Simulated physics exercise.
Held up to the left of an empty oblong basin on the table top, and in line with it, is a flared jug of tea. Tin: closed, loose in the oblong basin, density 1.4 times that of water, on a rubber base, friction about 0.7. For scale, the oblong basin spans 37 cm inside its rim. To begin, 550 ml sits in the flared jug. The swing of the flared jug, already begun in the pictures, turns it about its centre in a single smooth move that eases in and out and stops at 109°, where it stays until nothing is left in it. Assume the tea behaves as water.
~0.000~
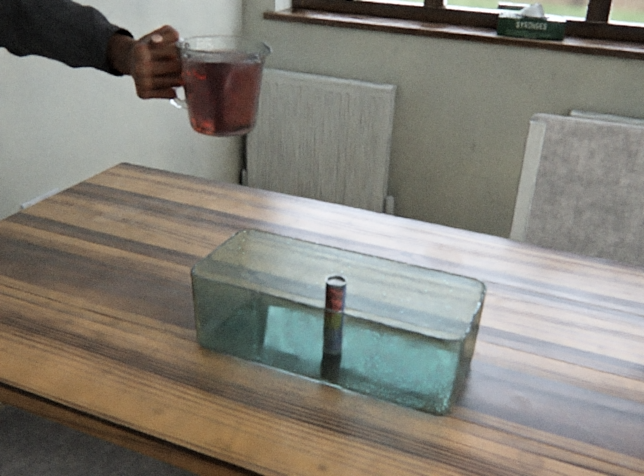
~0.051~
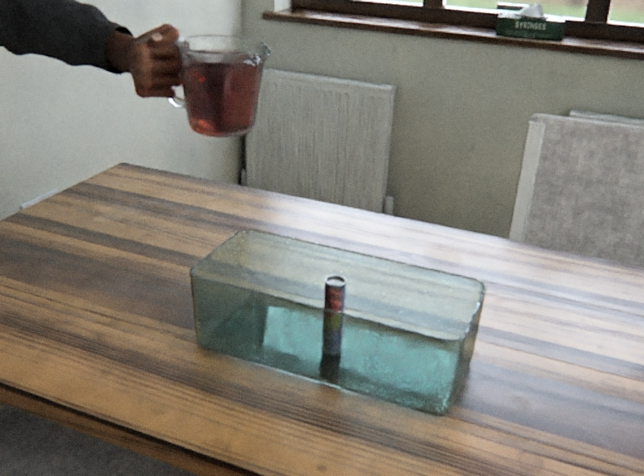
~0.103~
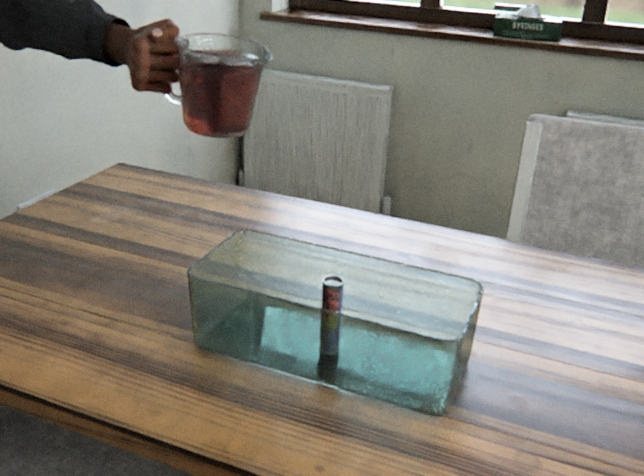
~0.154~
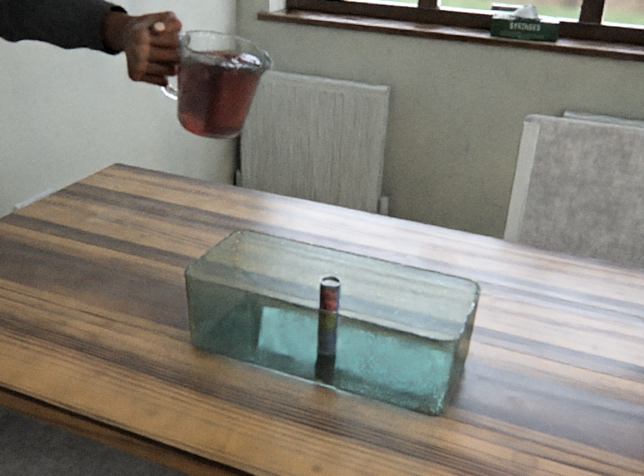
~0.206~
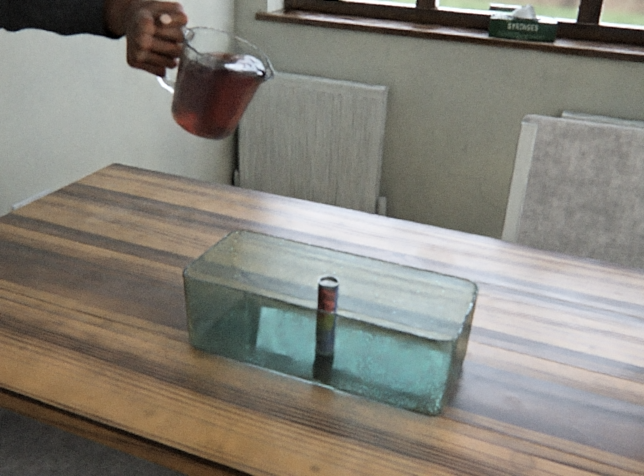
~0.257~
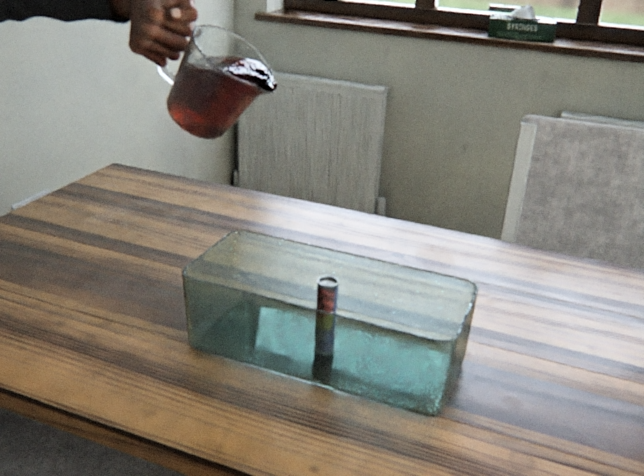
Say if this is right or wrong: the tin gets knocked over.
Right, it gets knocked over.
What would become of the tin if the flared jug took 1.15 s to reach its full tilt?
The tin tips over.
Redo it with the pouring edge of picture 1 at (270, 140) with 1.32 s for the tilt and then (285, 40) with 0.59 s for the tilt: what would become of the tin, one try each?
Run one: It does not tip. Run two: It tumbles.
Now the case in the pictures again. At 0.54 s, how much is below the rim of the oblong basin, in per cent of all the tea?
About 12%.
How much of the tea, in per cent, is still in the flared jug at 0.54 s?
Remaining: Near 46 % of the total.
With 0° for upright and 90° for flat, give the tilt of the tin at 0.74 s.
Measured tilt, approx.: 0 degrees.
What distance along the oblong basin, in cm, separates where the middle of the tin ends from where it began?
About 9.0 cm.
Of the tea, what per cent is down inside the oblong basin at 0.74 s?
Value: Approx. 72 %.
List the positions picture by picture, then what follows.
In the first picture, it leans 0°; its right rim is at (270, 52); the tea meets the walls at (191, 52) and (261, 62); the oblong basin's rim runs from (217, 250) to (476, 312); the tin's top is at (336, 283).
In the second picture, it leans 1°; its right rim is at (270, 53); the tea meets the walls at (190, 52) and (261, 63).
In the third picture, it leans 6°; its right rim is at (270, 59); the tea meets the walls at (190, 51) and (260, 65).
In the fourth picture, it leans 13°; its right rim is at (271, 67); the tea meets the walls at (189, 52) and (261, 68).
In the fifth picture, it leans 22°; its right rim is at (272, 78); the tea meets the walls at (189, 57) and (267, 72).
In the sixth picture, it leans 33°; its right rim is at (273, 91); the tea meets the walls at (187, 65) and (266, 79); 1 per cent is over the edge.
By 0.54 s the tilt is 96° and 45 per cent is still to pour; the tin stands where it began.
By 0.74 s the tilt is 109° and 6 per cent is still to pour; the tin stands 2 cm from where it began.
By 0.96 s the tilt is 109° and 0 per cent is still to pour; the tin lies on its side.
By 1.19 s the tilt is 109° and 0 per cent is still to pour; the tin lies on its side.
At rest the tin lies on its side.
